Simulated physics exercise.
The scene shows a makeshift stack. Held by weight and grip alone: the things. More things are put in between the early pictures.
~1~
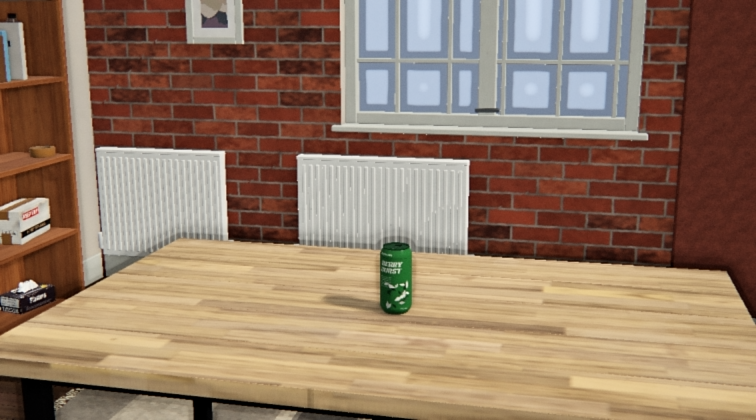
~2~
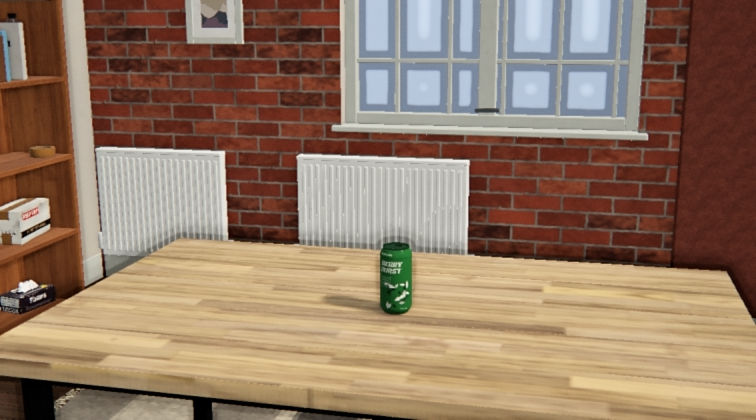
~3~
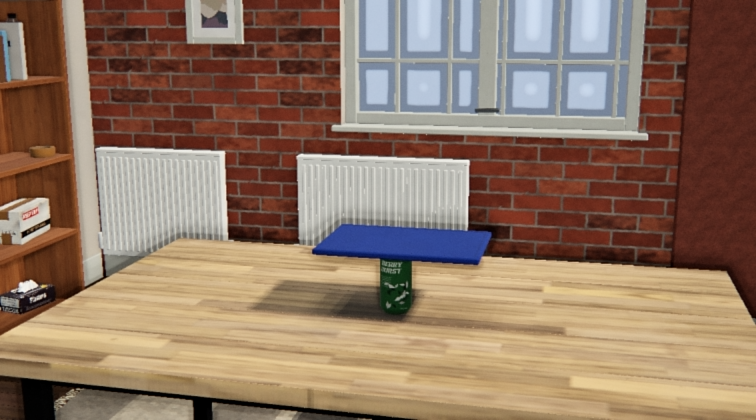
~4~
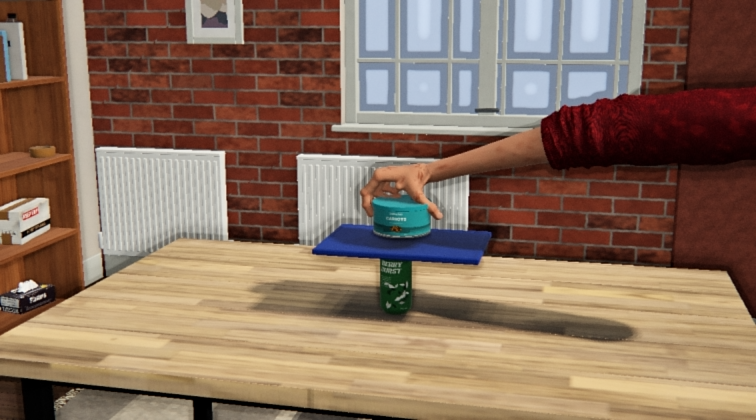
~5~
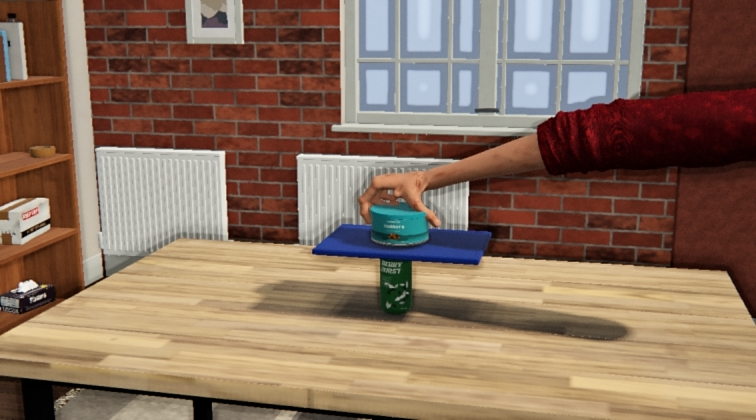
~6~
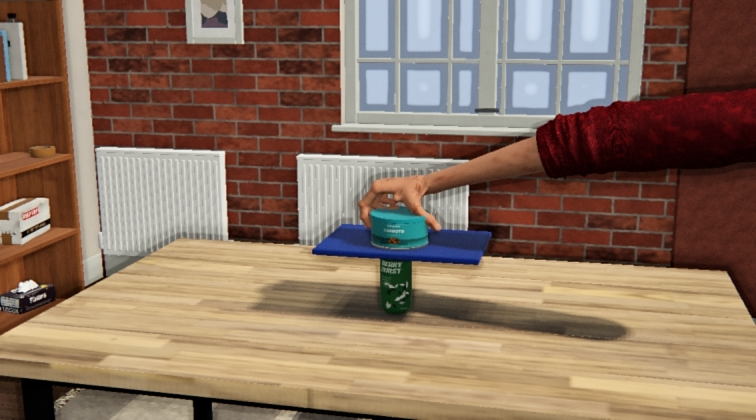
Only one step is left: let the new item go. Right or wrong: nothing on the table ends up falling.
Right.
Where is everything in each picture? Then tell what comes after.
In the first frame, the last thing is not in view yet; green can (396, 279).
In the second frame, the last thing is not in view yet; green can (396, 279).
In the third frame, the last thing is not in view yet; green can (396, 279).
In the fourth frame, on its way; turquoise tub (402, 216); green can (396, 279).
In the fifth frame, on its way; turquoise tub (400, 223); green can (396, 279).
In the sixth frame, in place under the hand; turquoise tub (400, 228); green can (396, 279).
Then, 0.40 s later than the last frame, all is still.
Then, 1.00 s later than the last frame, turquoise tub resting near (400, 229).
When it is over, all 3 as before. End places, in pixels of the last picture, turquoise tub near (400, 228). The stack holds.
